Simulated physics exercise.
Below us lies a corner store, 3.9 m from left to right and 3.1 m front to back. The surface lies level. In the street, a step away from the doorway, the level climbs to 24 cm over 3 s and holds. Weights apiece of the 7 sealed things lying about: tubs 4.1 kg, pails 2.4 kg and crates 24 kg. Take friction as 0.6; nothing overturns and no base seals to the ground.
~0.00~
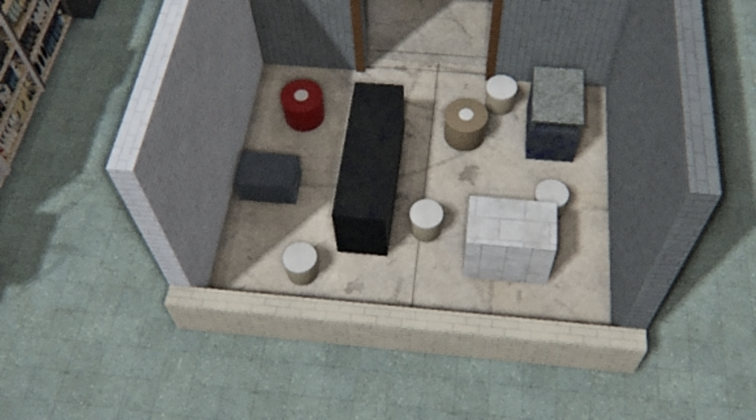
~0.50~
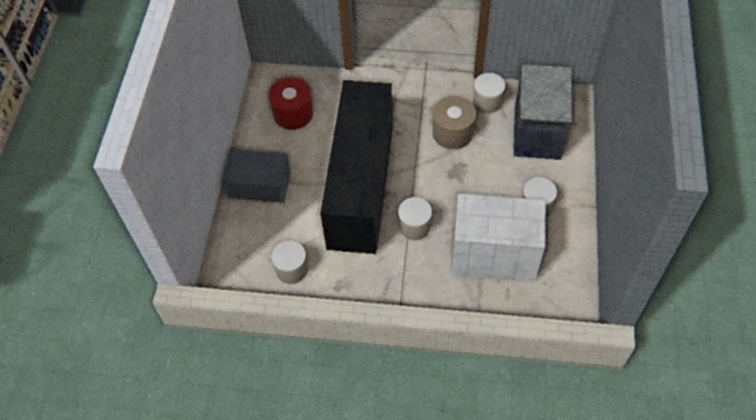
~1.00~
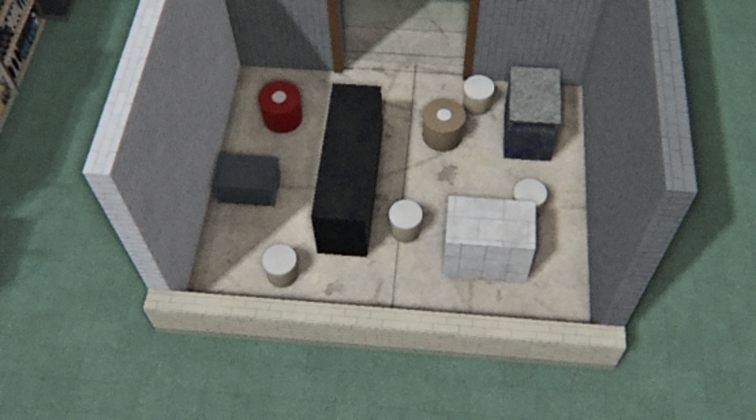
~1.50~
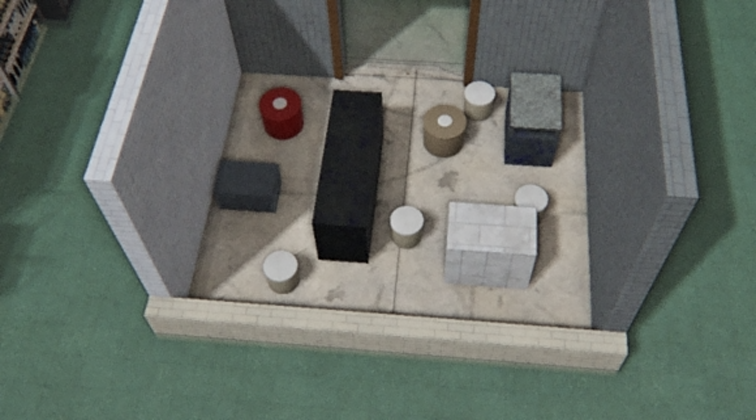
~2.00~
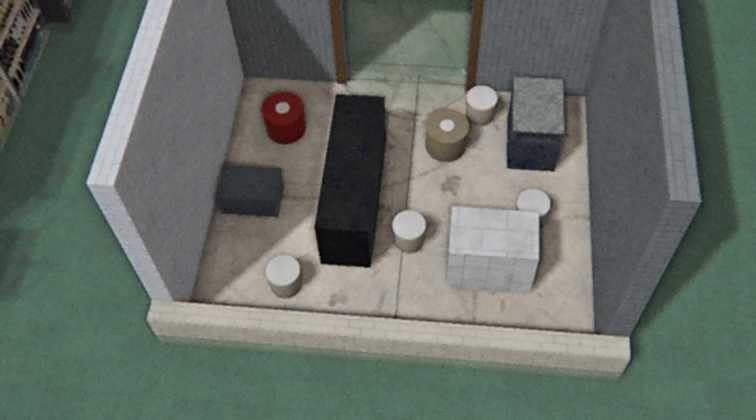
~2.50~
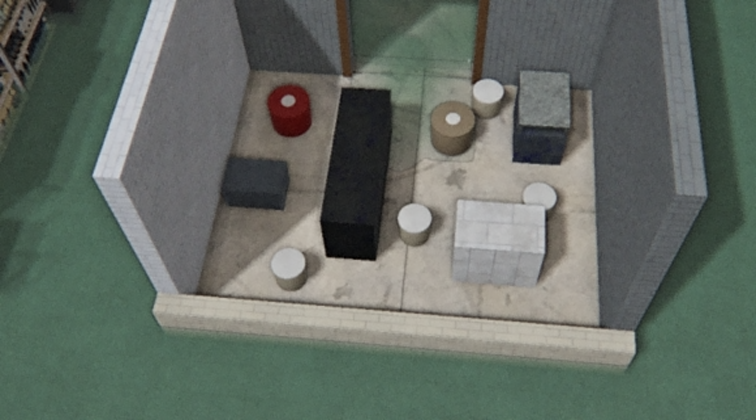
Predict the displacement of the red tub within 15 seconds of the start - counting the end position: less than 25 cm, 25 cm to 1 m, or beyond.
The red tub is nudged along.
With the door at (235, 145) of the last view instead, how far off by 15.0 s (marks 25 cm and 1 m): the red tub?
Then the red tub ends far away.
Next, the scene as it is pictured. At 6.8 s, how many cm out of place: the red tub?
Roughly 20 cm by then.
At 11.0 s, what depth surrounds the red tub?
About 18 cm.
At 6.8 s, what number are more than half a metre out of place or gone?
4 of them.
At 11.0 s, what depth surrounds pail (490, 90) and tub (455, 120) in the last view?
About 18 and 13 cm.
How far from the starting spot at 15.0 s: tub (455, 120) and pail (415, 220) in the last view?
In that order: 100 cm, 120 cm.
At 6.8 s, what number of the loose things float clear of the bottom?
I count 6.
After 3.5 s the red tub is near (273, 100), 0.2 m from its start, aground; 0 afloat.
After 6.8 s the red tub is near (284, 112), 0.2 m from its start, afloat; 6 afloat.
After 11.0 s the red tub is near (244, 150), 0.8 m from its start, afloat; 7 afloat.
After 15.0 s the red tub is near (314, 124), 0.6 m from its start, afloat; 7 afloat.
